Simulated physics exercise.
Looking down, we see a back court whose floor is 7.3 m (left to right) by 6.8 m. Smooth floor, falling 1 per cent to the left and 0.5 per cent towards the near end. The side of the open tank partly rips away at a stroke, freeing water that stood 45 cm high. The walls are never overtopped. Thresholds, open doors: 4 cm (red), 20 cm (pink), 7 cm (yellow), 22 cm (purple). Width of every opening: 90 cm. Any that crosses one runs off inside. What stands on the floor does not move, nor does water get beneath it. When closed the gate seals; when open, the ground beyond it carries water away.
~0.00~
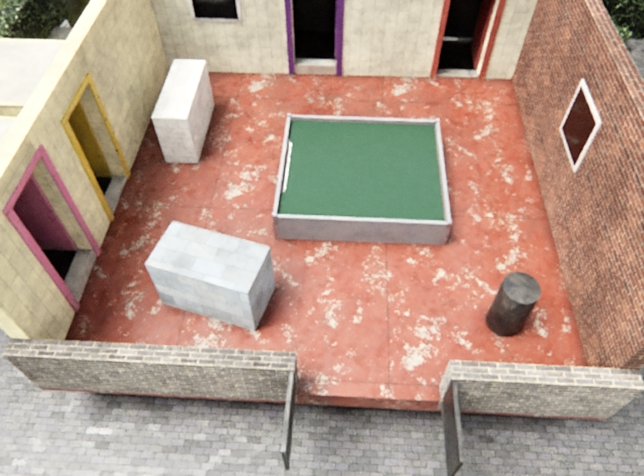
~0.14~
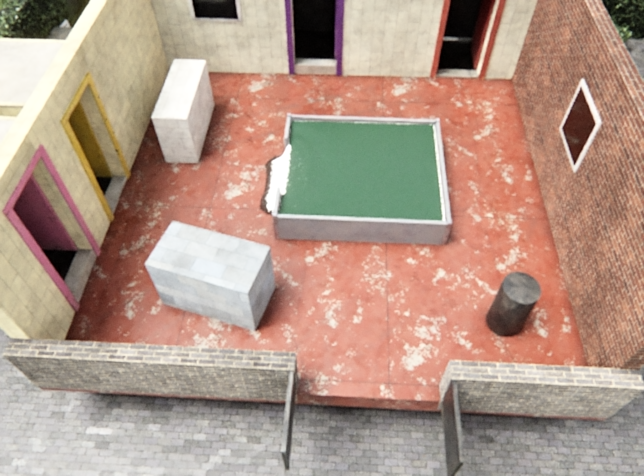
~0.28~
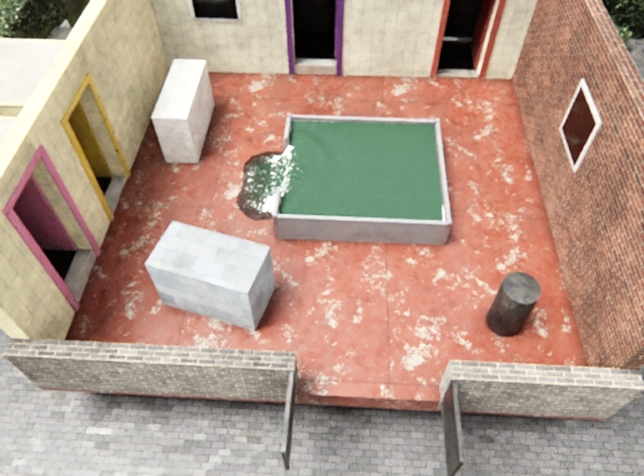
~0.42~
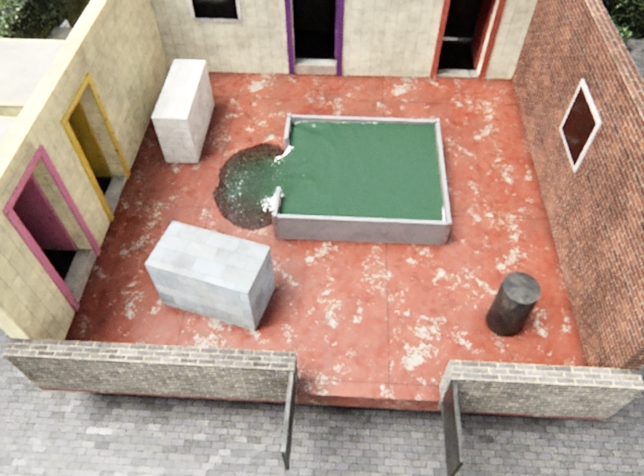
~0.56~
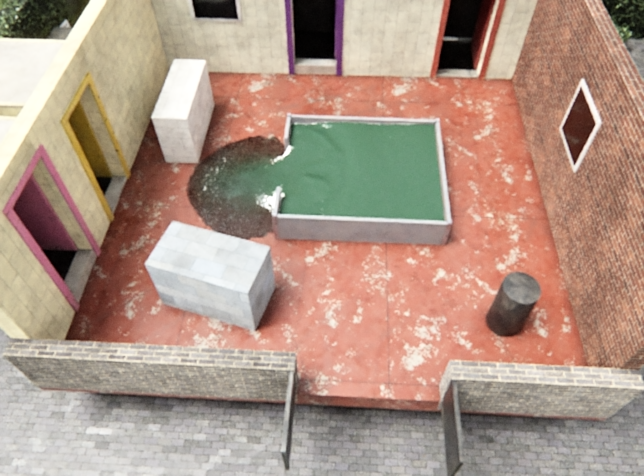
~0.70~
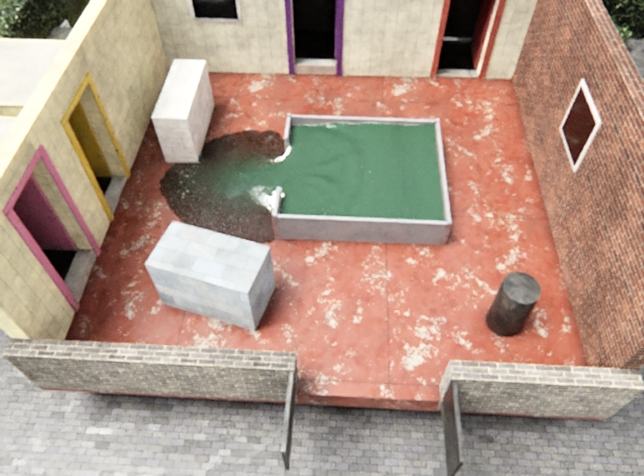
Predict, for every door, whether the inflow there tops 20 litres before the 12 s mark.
Prediction: At the red door it falls short of 20 litres; at the pink door it falls short of 20 litres; at the yellow door it tops 20 litres; at the purple door it falls short of 20 litres.
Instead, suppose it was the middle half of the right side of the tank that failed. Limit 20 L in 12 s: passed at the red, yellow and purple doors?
Then red exceeds it, yellow does not exceed it, purple does not exceed it.
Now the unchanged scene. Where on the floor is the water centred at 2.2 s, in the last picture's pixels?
Near (307, 185).
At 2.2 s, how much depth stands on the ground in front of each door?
Readings (cm): Red = 0; pink = 12; yellow = 24; purple = 0.
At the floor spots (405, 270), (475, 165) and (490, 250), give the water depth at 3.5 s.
In that order: 0, 0 and 0 cm.
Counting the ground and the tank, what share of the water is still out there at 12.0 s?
I'd say close to 82 percent is still there.
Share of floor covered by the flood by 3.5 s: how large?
Covered: Roughly 35 %.
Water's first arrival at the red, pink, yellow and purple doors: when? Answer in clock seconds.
Arrival times: Red 6.0 seconds, pink 1.8 seconds, yellow 1.0 seconds, purple 3.0 seconds.
After 1.4 s water covers 15 % of the floor and is deepest (29 cm) near (277, 183); red door not reached, pink door not reached, yellow door 13 cm at the sill, 11 L in, purple door not reached.
After 2.2 s water covers 25 % of the floor and is deepest (28 cm) near (277, 183); red door not reached, pink door 12 cm at the sill, 0 L in, yellow door 24 cm at the sill, 77 L in, purple door not reached.
After 3.5 s water covers 35 % of the floor and is deepest (24 cm) near (123, 193); red door not reached, pink door 13 cm at the sill, 0 L in, yellow door 23 cm at the sill, 209 L in, purple door 4 cm at the sill, 0 L in.
After 7.0 s water covers 65 % of the floor and is deepest (16 cm) near (56, 365); red door 1 cm at the sill, 0 L in, pink door 9 cm at the sill, 0 L in, yellow door 15 cm at the sill, 375 L in, purple door 6 cm at the sill, 0 L in.
After 12.0 s water covers 95 % of the floor and is deepest (13 cm) near (56, 365); red door 3 cm at the sill, 0 L in, pink door 9 cm at the sill, 0 L in, yellow door 11 cm at the sill, 447 L in, purple door 3 cm at the sill, 0 L in.
